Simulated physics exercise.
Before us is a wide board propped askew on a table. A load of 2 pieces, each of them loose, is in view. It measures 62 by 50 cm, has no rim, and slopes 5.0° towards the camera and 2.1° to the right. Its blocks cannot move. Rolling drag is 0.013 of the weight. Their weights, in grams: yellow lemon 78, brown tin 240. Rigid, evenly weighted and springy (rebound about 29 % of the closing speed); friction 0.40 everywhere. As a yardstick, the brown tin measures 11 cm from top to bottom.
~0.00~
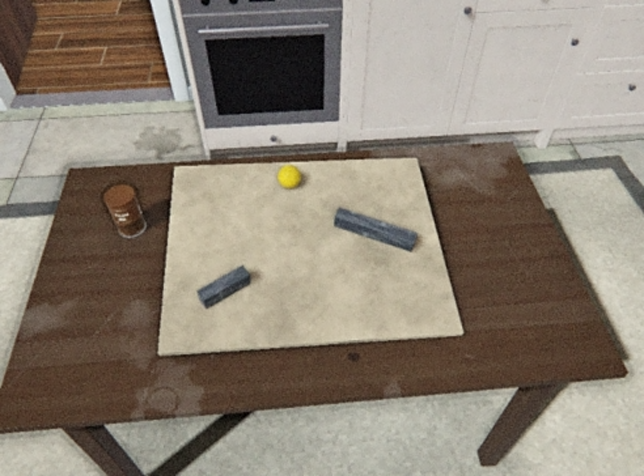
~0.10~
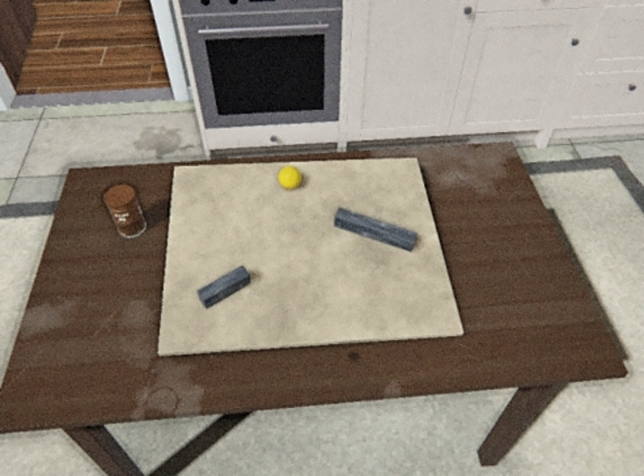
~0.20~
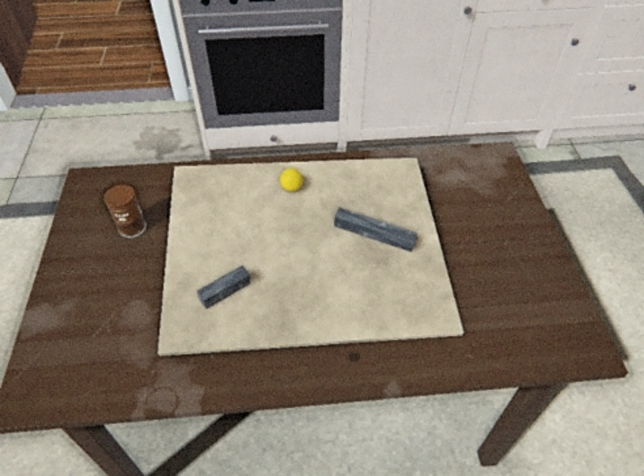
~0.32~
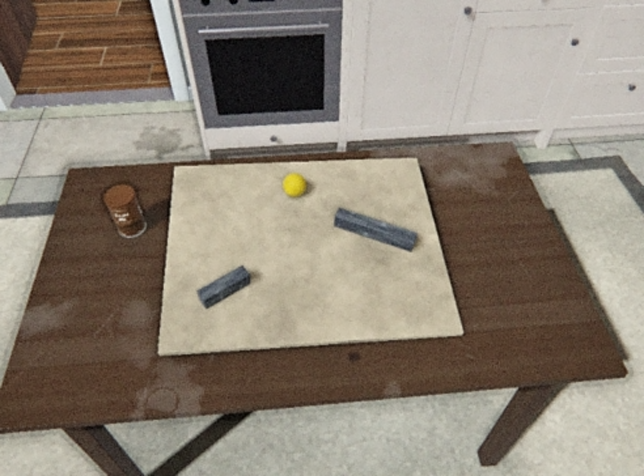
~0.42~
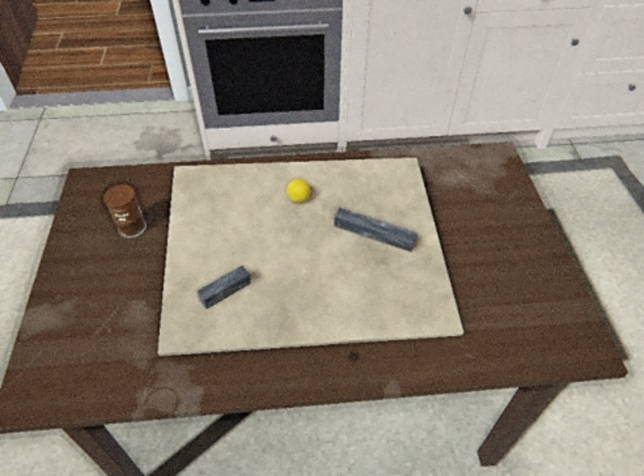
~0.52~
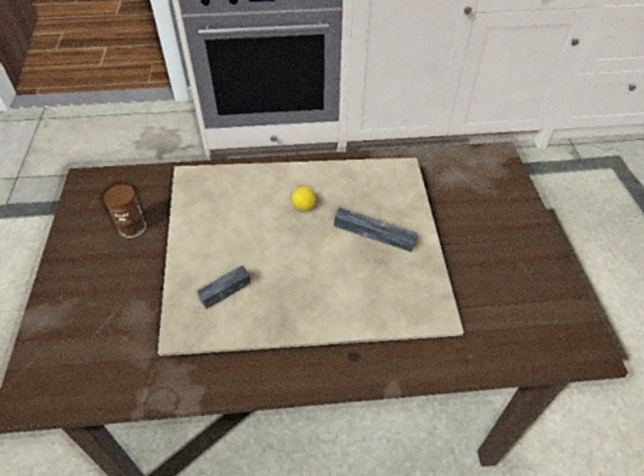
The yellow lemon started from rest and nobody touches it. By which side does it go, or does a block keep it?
The answer: Near edge.
Around 0.92 s, 20 cm of board to the near edge; yellow lemon near (338, 251).
Around 1.32 s, it has gone over the near edge; yellow lemon near (400, 351).
Around 1.62 s, it has gone over the near edge.
Finally (1.7 s), it has gone over the near edge; brown tin still in place (within 8 cm).
